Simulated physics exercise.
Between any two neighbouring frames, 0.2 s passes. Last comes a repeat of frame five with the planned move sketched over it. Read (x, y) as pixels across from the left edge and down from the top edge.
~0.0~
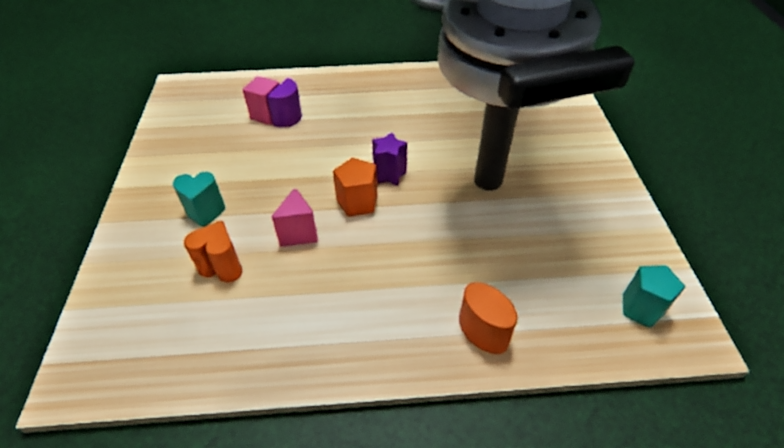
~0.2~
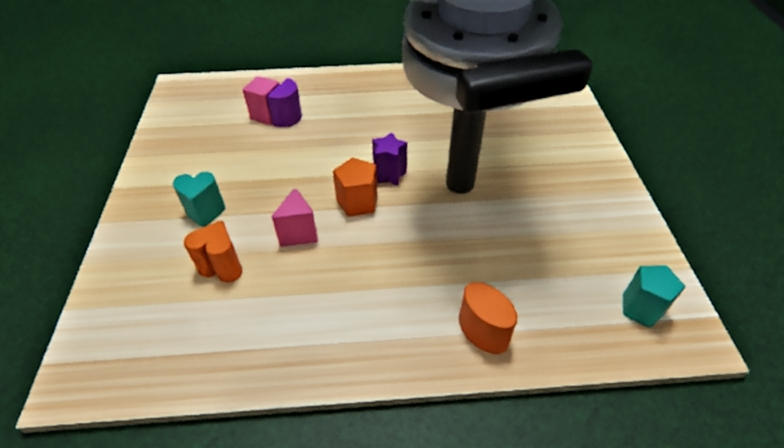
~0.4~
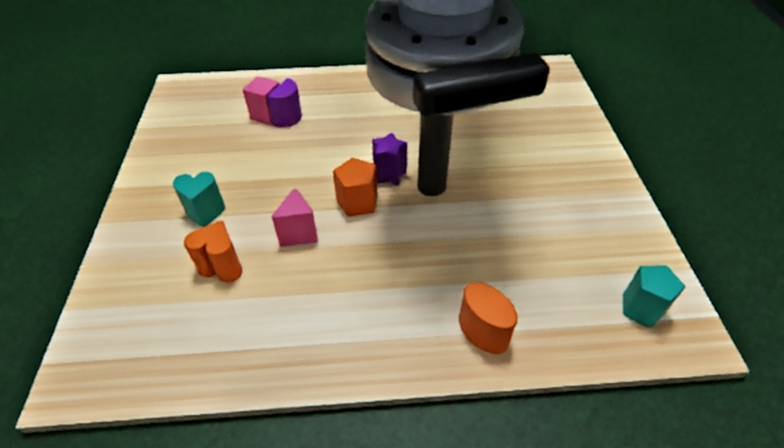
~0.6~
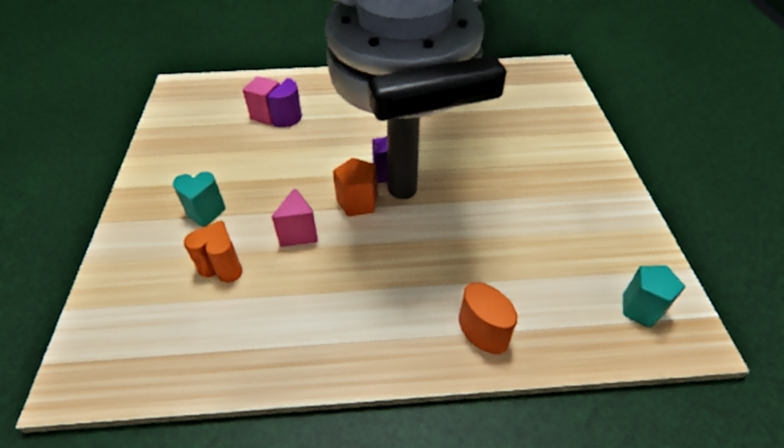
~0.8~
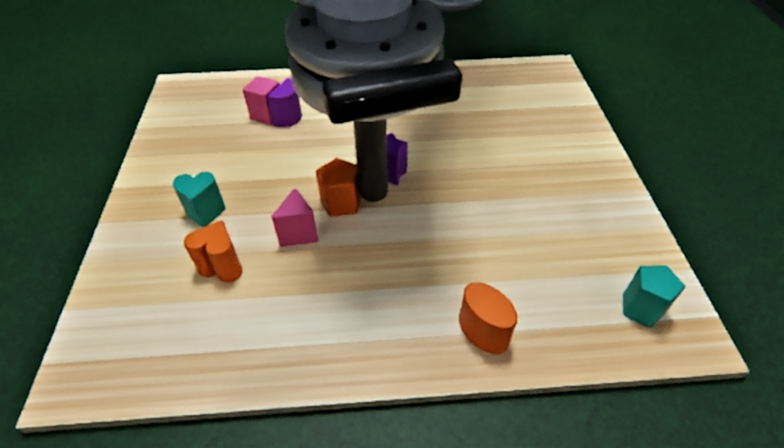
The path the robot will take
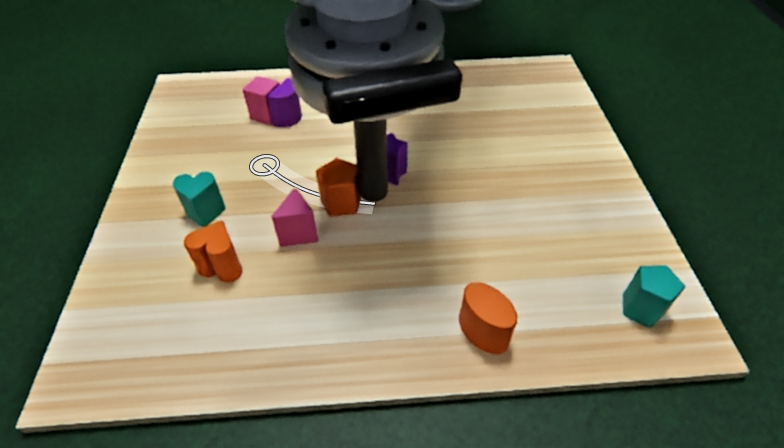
A black cylindrical pusher on a grey robot arm glides left across a wooden board scattered with orange, teal, pink and purple blocks. It passes in front of the purple star, partly hiding it, then nudges the orange five-sided block slightly left toward the pink triangular block, while the other blocks stay still.
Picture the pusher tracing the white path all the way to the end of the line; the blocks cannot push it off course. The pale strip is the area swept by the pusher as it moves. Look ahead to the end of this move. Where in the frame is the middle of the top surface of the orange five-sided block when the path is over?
My prediction: (250, 166).
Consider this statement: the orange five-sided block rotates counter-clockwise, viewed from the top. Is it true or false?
The statement is true.
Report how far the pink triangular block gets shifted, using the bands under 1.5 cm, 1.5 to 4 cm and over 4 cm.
Shift of under 1.5 cm.
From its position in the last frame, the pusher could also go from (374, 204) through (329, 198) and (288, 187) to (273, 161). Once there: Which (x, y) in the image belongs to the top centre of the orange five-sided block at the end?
It is at (245, 167).
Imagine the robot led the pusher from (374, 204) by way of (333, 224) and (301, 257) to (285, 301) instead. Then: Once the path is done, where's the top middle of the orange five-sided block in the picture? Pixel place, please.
Its top middle will sit at (308, 176).
Drawn move, from (374, 204) through (330, 198) and (293, 184) to (265, 165).
What follows on the original path. One third of the way, pusher (328, 186); orange five-sided block (291, 170), turned 15° anticlockwise.
Two thirds of the way, pusher (290, 172); orange five-sided block (252, 167), turned 60° anticlockwise.
At the end, pusher (261, 153); pink triangular block still; orange five-sided block (250, 166), turned 65° anticlockwise; purple star still.
